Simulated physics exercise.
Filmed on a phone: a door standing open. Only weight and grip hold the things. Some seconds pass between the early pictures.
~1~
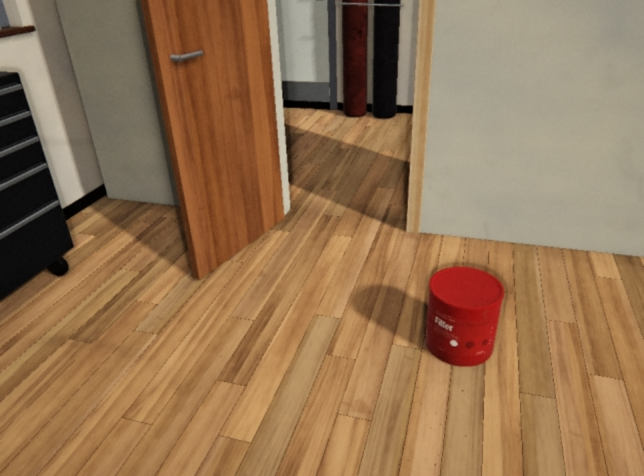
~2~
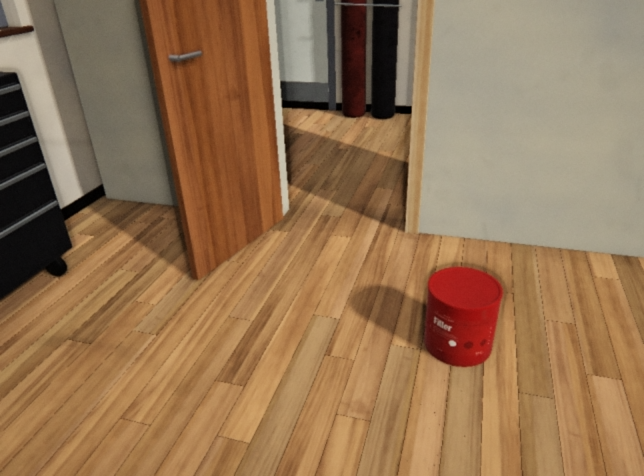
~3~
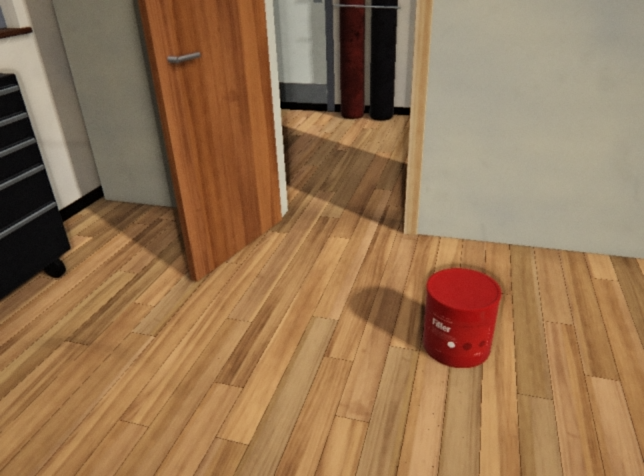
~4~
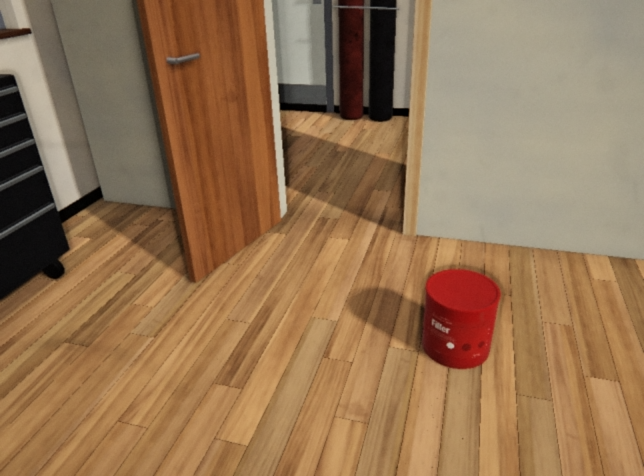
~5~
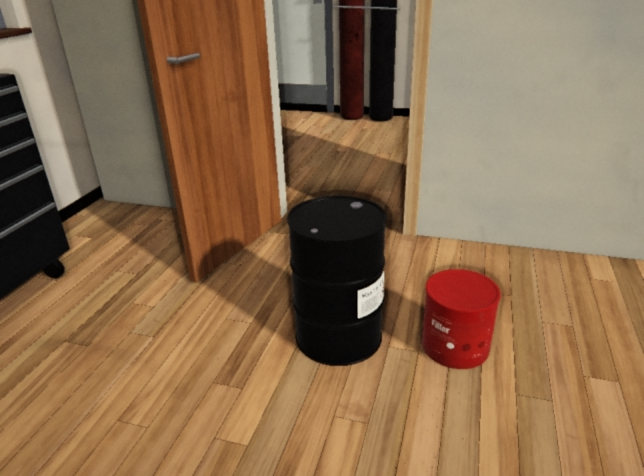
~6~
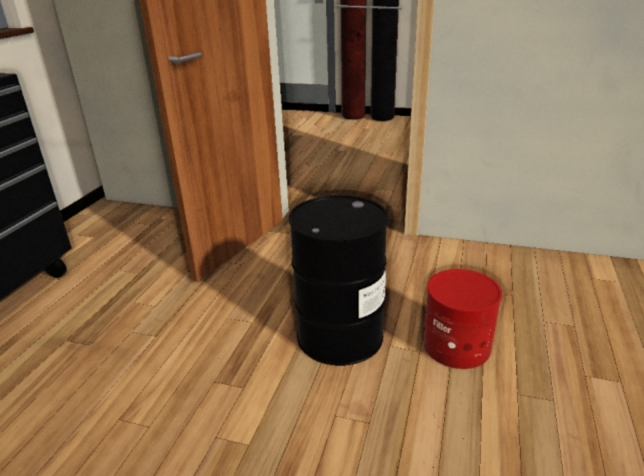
At first, a red pail stands alone on the wooden floor near a door that is wide open, and nothing moves. Then a black drum appears on the floor just to the left of the pail, and the drum, pail and door all stay still.
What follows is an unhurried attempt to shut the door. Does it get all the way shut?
In the end the door shuts.
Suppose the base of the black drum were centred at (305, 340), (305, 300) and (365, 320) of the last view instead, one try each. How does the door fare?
First try: It closes; second try: It jams; third try: It shuts.
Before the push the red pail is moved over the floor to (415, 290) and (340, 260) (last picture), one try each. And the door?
First try: It reaches the frame; second try: It stops short.
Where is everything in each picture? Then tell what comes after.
In the first picture, door wide open and still; red pail (462, 316).
In the second picture, door wide open and still; red pail (461, 316).
In the third picture, door wide open and still; red pail (460, 317).
In the fourth picture, door wide open and still; red pail (459, 318).
In the fifth picture, door wide open and still; red pail (459, 318).
In the sixth picture, door wide open and still; black drum (339, 279); red pail (460, 318).
Then, 0.60 s past the last view, door at 69°.
Then, 1.00 s past the last view, door at 32°.
Finally, door at 0°; both still in place. Final places as the last picture's camera would see them, black drum near (339, 279).
